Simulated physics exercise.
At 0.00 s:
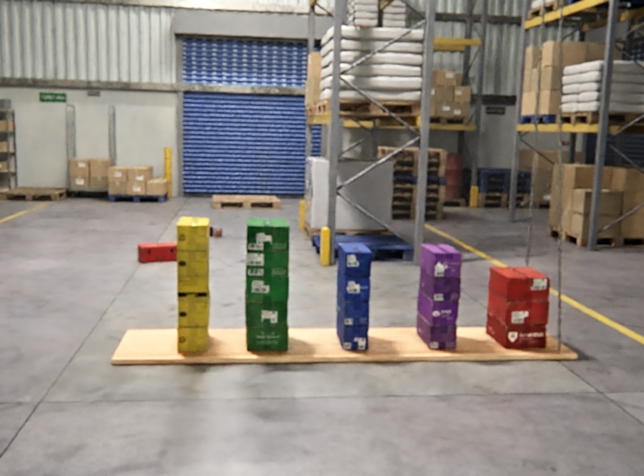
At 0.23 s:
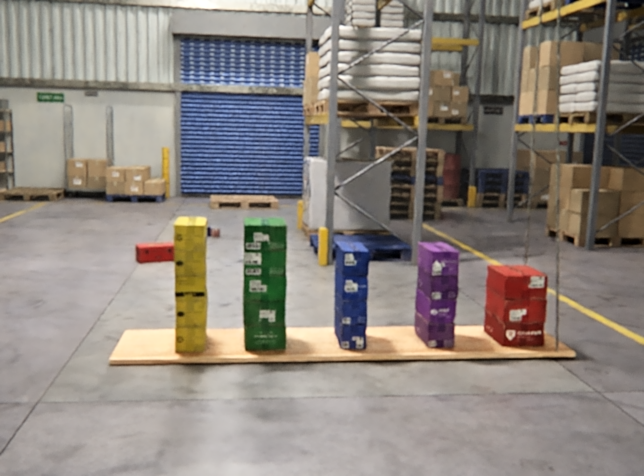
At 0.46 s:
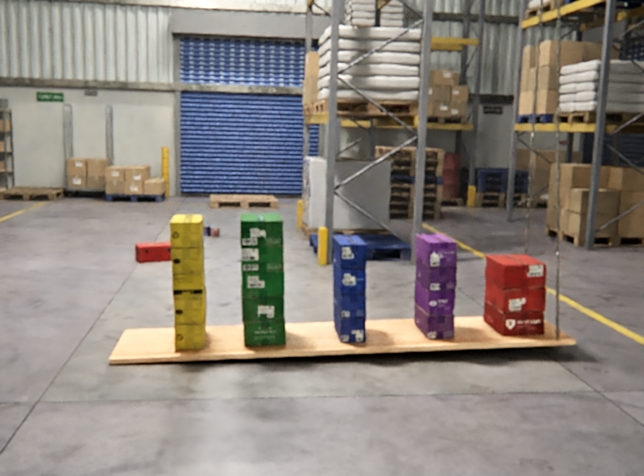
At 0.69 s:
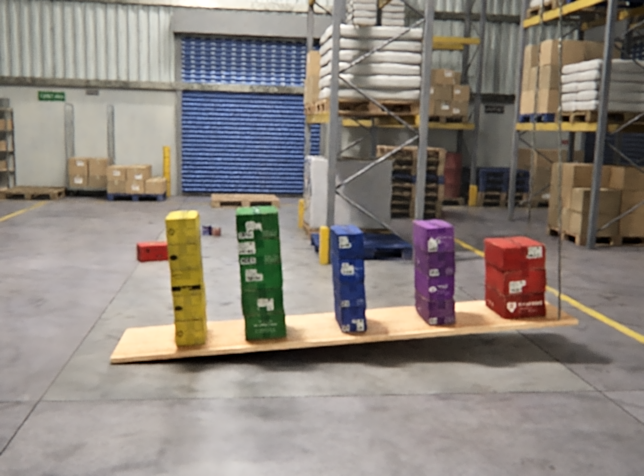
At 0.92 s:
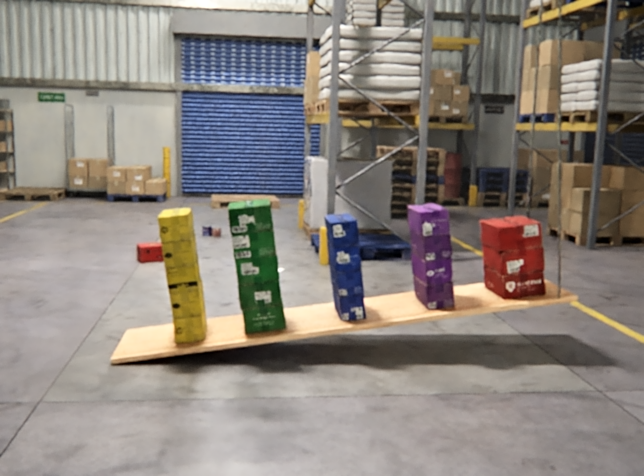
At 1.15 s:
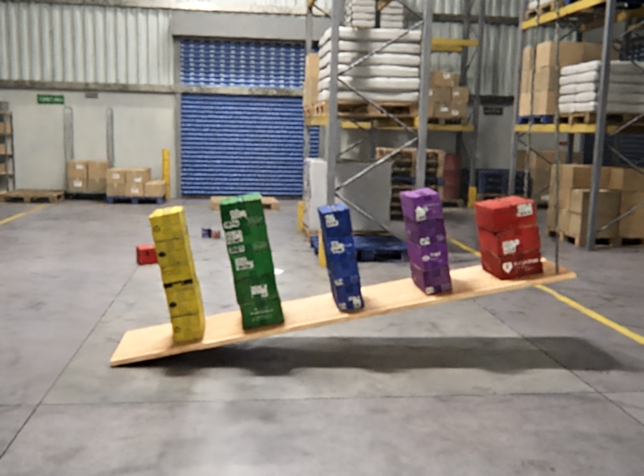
A wooden board tilts upward at its right end, carrying five upright stacks of coloured parcels.
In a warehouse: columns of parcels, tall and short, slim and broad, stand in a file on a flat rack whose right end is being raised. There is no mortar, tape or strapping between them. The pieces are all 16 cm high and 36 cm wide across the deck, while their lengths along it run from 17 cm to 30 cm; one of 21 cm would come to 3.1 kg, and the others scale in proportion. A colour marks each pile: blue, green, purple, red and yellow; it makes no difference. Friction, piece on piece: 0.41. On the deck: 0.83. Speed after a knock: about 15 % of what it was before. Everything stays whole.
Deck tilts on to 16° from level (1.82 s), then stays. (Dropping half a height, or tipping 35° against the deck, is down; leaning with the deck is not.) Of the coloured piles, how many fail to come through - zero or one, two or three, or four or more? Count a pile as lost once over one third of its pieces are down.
The number that fail is four or more.
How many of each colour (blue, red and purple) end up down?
For blue the count is 4, for red it's 0, and for purple it's 4.
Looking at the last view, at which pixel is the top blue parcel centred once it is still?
I'd point at about (225, 274).
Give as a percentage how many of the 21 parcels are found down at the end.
It works out at roughly 80 per cent.
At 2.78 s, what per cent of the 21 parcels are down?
80 percent by then.
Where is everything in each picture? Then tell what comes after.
In the first picture (we follow the side turned to the camera; leans and shifts are taken against what carries them), middle of the deck's edge (354, 359) slope 0°; top blue parcel (359, 265); top red parcel (529, 290); no piece has moved.
In the second picture, middle of the deck's edge (352, 358) slope 0°; top blue parcel (356, 264).
In the third picture, middle of the deck's edge (352, 352) slope 2°; top blue parcel (354, 257).
In the fourth picture, middle of the deck's edge (353, 341) slope 4°; top blue parcel (351, 246).
In the fifth picture, middle of the deck's edge (353, 329) slope 7°; top yellow parcel (174, 229).
In the sixth picture, middle of the deck's edge (351, 318) slope 11°; top yellow parcel (166, 227); top green parcel (242, 214); no piece has moved.
Around 1.48 s, slope 14°; none of the 21 parcels down.
Around 2.24 s, slope 16°; 8 of the 21 parcels down; top yellow parcel tipped 52°, 23 cm lower; top blue parcel tipped 30°, 6 cm lower.
Around 2.78 s, slope 16°; 17 of the 21 parcels down; top purple parcel upside down; top yellow parcel on its side.
Finally (4.0 s), slope 16°; 17 of the 21 parcels down; top green parcel upside down; top purple parcel on its side. Wrecked, blue, green, purple and yellow. Seen by the last camera, middles, top purple parcel near (293, 255).
